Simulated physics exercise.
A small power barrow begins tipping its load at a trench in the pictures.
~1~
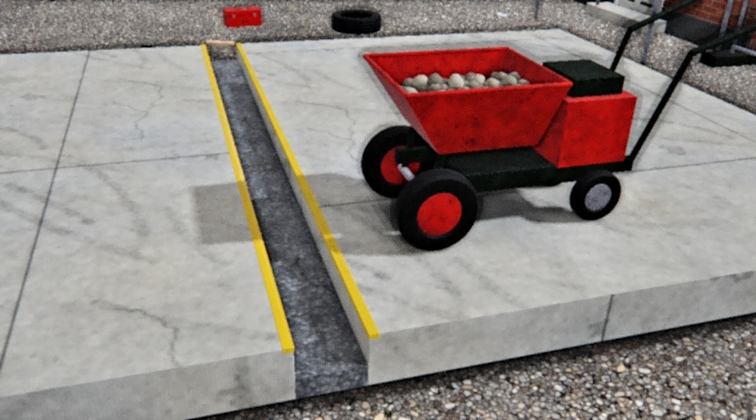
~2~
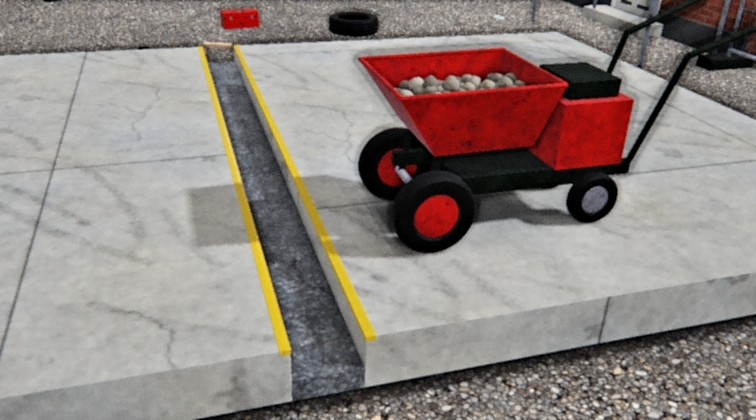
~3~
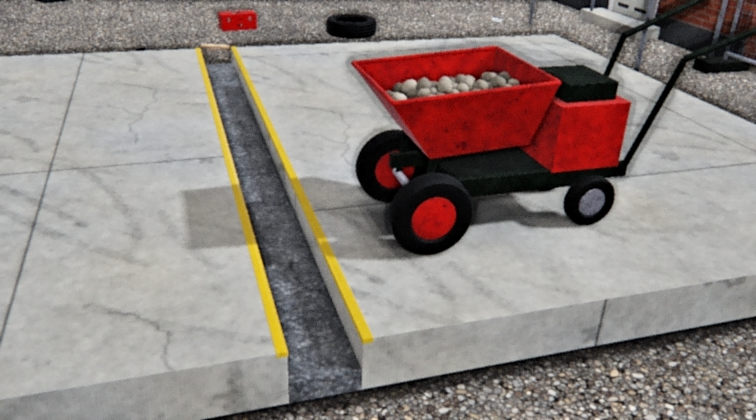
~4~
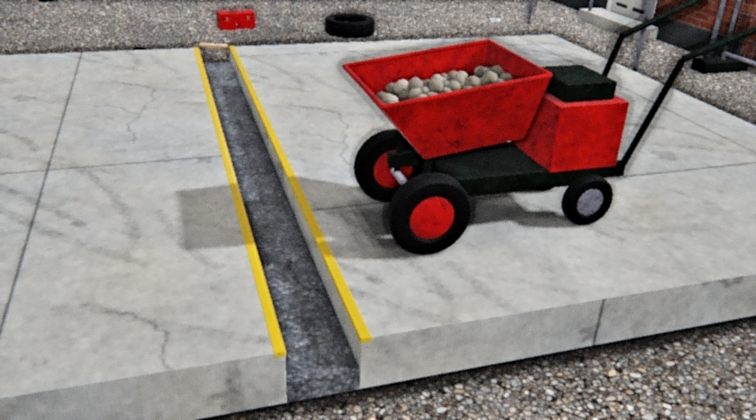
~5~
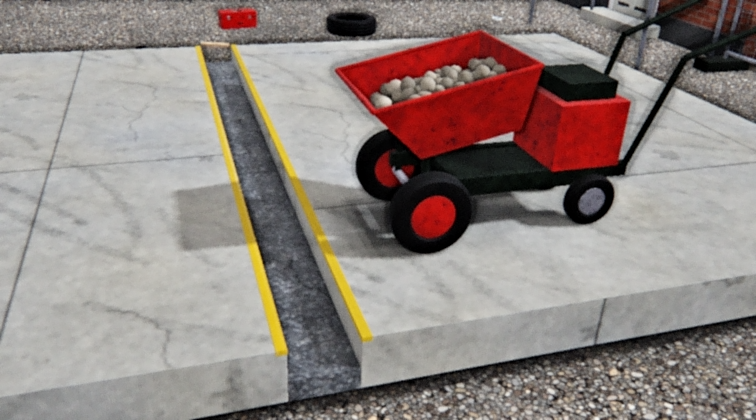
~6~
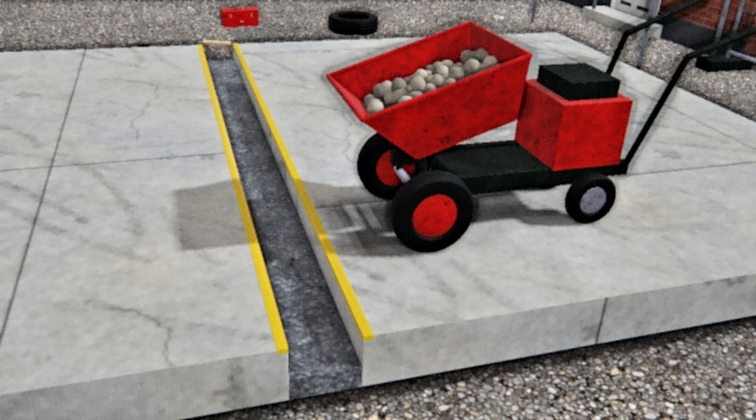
A red power barrow heaped with rounded pale stones stands on a grey concrete slab outdoors, seen from slightly above and to one side. Left of its black tyres runs a dark, yellow-edged trench, with a small red object and a black tyre on the gravel behind. The skip, level at first, tilts gradually down to the left while the wheels stay put and the view shifts very slightly.
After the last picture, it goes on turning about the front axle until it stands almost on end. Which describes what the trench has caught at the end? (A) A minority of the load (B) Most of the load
Most of the load.
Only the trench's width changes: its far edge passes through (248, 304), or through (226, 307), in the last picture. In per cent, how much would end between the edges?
The first try gives 90 percent, then the second gives 100 percent.
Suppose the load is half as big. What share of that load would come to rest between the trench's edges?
I'd say close to 90 per cent of it.
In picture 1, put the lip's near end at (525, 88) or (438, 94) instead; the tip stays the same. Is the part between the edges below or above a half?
Try one: The lesser share. Try two: The greater share.
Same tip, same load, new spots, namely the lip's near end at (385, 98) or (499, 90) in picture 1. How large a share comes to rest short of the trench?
0 % and 40 %, in that order.
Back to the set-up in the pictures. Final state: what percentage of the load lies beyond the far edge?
Around 25 per cent.
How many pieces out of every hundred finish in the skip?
5 %, about.
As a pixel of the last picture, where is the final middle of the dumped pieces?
Near (276, 249).
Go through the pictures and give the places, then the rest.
In the first frame, lip of the skip (406, 96), level; top of the load (472, 88), river pebbles; first edge of the trench (353, 289); far edge (275, 300), the trench over half as wide as the skip, and about half as deep as wide.
In the second frame, lip of the skip (401, 99), level; top of the load (468, 90).
In the third frame, lip of the skip (393, 104), tipped barely; top of the load (470, 93).
In the fourth frame, lip of the skip (383, 108), tipped a little; top of the load (485, 91).
In the fifth frame, lip of the skip (374, 113), tipped a little; top of the load (475, 77).
In the sixth frame, lip of the skip (363, 120), tipped clearly; top of the load (467, 71); first edge of the trench (348, 290); far edge (269, 301).
Just after the last frame, skip tipped steeply; every one in the skip.
A moment on, skip tipped right over; the larger part in the skip; about a tenth in or heaped over the trench; about a tenth beyond it; just a few falling.
Further on, skip tipped right over; about a tenth in the skip; roughly two thirds in or heaped over the trench; roughly a quarter beyond it.
When it is over, skip tipped right over; about a tenth in the skip; roughly two thirds in or heaped over the trench; roughly a quarter beyond it.
